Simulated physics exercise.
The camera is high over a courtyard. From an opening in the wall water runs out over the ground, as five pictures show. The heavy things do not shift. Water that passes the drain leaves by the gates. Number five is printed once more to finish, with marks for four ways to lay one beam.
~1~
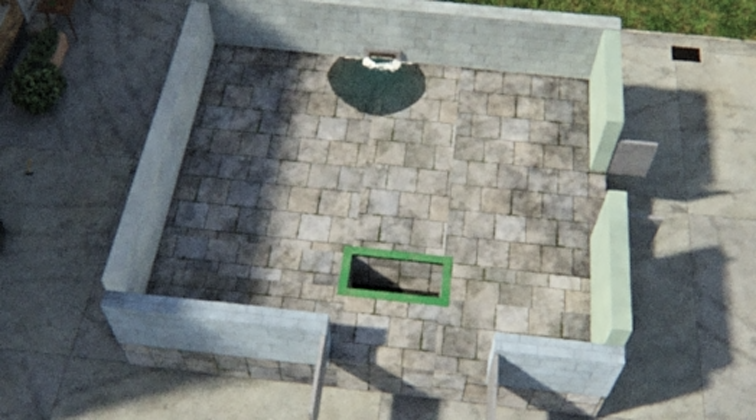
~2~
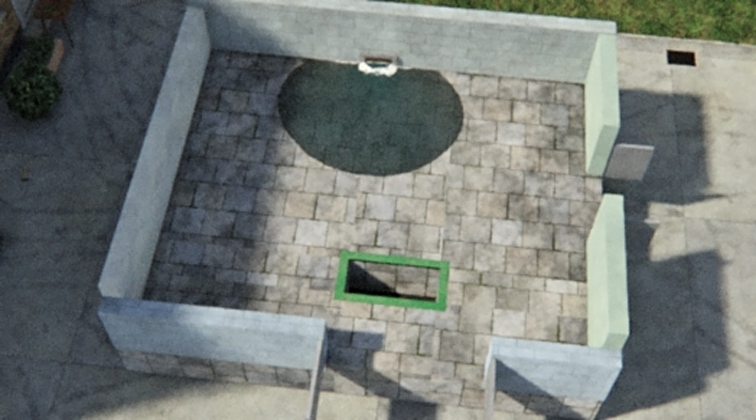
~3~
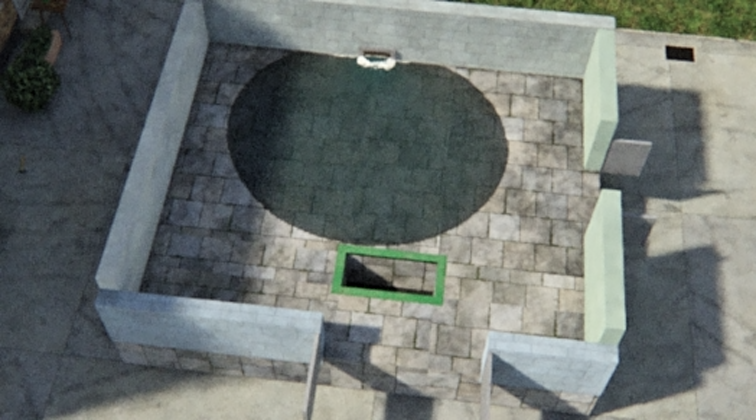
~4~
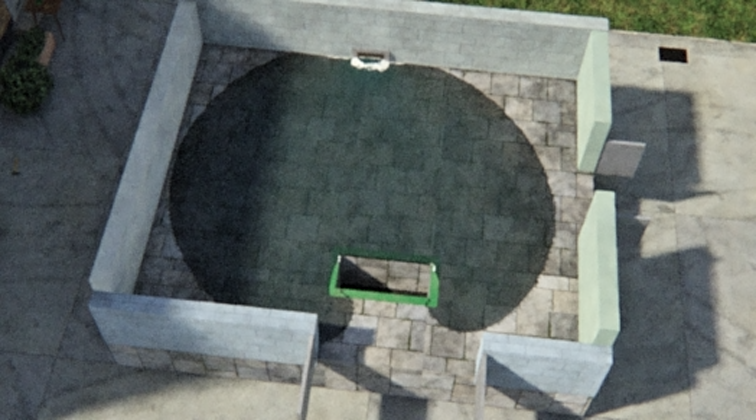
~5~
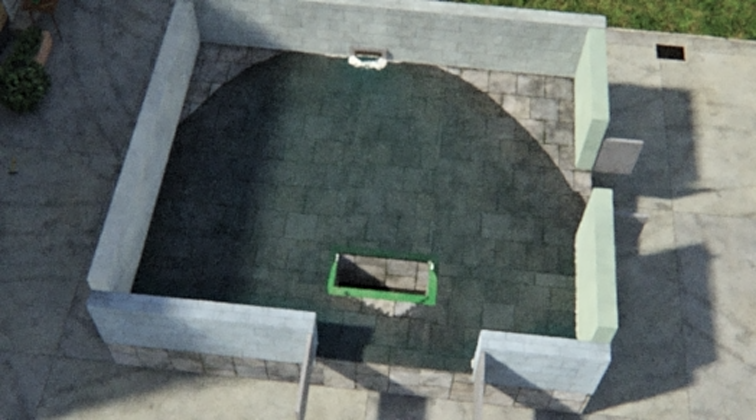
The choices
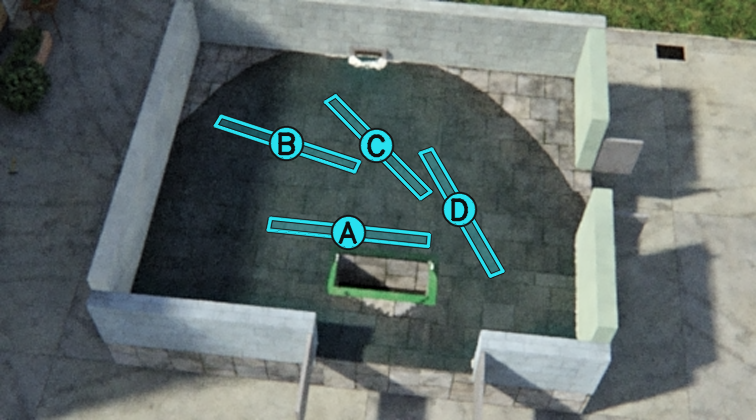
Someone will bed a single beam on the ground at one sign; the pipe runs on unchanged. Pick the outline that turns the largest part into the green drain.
The answer is position D.
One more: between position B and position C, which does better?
The answer is B.
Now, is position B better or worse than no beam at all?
Worse.
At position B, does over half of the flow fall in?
No, it does not.
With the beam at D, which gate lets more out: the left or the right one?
More leaves on the left.
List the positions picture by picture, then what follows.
Outfall at (383, 55); green drain at (396, 276); open gate at (409, 351); open gate at (590, 203); water covers 4 % of the ground and shows as far out as (369, 107); green drain still dry.
Water covers 16 % of the ground and shows as far out as (384, 170); green drain still dry.
Water covers 37 % of the ground and shows as far out as (372, 240); green drain still dry.
Water covers 64 % of the ground and shows as far out as (502, 313); green drain taking water.
Water covers 82 % of the ground and shows as far out as (558, 309); green drain taking water.
On the marked copy, A from (269, 224) to (428, 240); B from (218, 121) to (356, 166); C from (330, 98) to (425, 195); D from (425, 151) to (496, 273).
If A is chosen, about 24 % of the stream runs into the green drain, about 76 % out by the gates.
If B is chosen, about 29 % of the stream runs into the green drain, about 71 % out by the gates.
If C is chosen, about 21 % of the stream runs into the green drain, about 79 % out by the gates.
If D is chosen, about 40 % of the stream runs into the green drain, about 60 % out by the gates.
